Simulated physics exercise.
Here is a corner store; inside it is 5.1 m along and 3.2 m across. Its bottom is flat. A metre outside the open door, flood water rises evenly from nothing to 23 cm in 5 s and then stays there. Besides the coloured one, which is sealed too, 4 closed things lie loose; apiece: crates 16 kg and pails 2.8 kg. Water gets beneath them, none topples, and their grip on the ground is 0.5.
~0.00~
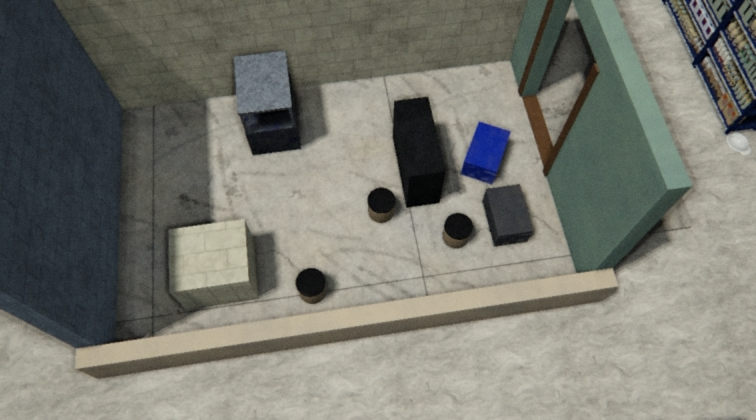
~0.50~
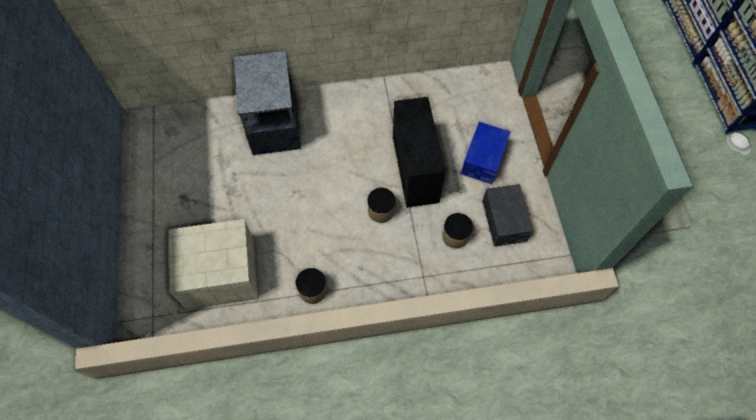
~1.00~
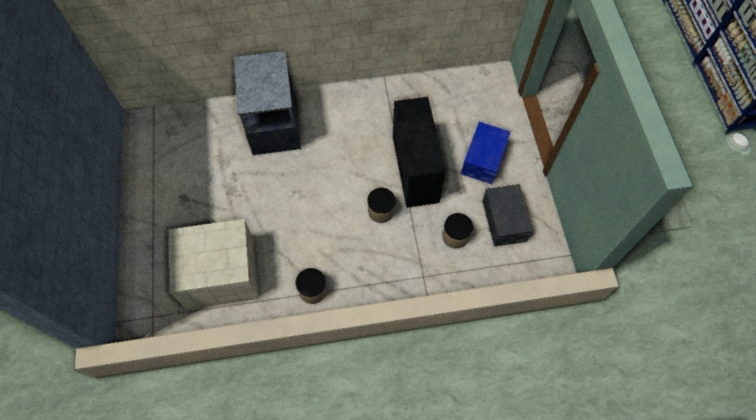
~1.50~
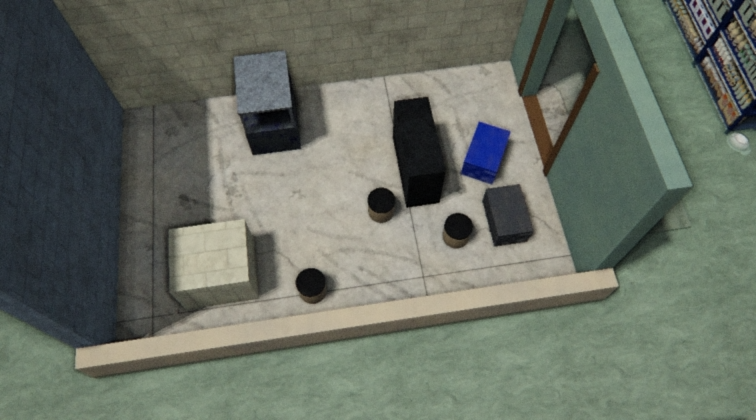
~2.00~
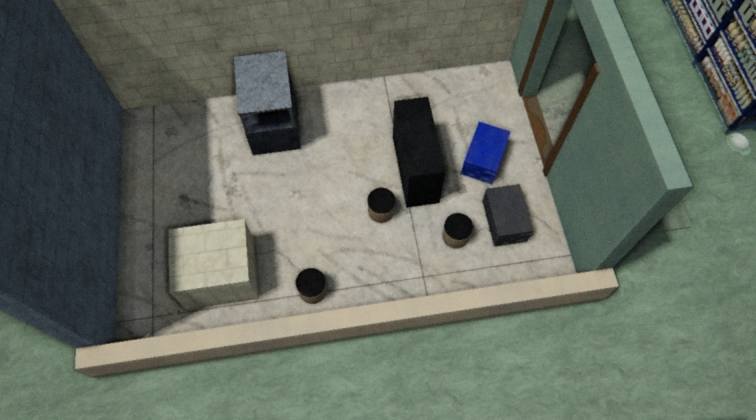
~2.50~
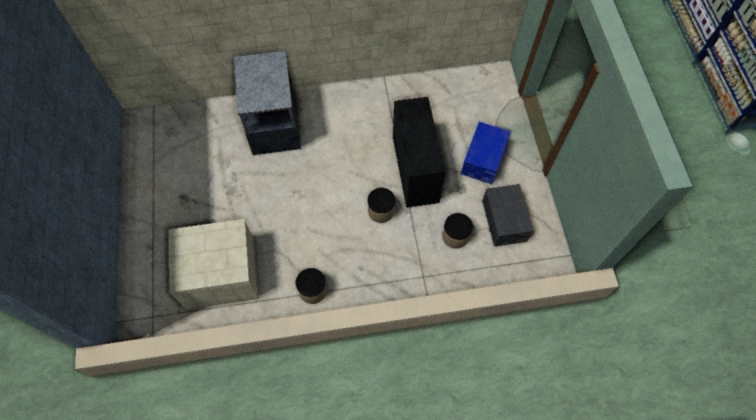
Small walled store standing in greenish water spreading over the ground outside and edging through the doorway, the blue box inside staying still.
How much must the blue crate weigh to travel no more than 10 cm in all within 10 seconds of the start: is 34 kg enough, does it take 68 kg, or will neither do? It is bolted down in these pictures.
For it, only the higher weight holds it.
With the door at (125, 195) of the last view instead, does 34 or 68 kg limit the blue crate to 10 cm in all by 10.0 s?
In that case the lower weight is enough.
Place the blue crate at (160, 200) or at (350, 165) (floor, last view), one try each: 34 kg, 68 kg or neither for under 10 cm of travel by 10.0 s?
In that order: Either load holds; either load holds.
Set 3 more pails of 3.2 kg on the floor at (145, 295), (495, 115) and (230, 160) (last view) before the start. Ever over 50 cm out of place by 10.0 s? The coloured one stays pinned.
In that order: Short of it, past it, less.
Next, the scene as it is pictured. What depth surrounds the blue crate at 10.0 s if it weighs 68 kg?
Roughly 11 cm.
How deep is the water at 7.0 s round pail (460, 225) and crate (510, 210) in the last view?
Roughly 3 and 7 cm.
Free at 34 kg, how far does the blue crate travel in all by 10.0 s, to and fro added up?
About 60 cm.
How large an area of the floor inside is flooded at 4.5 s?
About 4.0 m2.
After 3.5 s the blue crate would be 0 cm from its start with 34 kg and 0 cm from its start with 68 kg; 4 cm of water round it then.
After 4.5 s the blue crate would be 0 cm from its start with 34 kg and 0 cm from its start with 68 kg; 7 cm of water round it then.
After 7.0 s the blue crate would be 39 cm from its start with 34 kg and 0 cm from its start with 68 kg; 11 cm of water round it then.
After 10.0 s the blue crate would be 48 cm from its start with 34 kg and 0 cm from its start with 68 kg; 11 cm of water round it then.
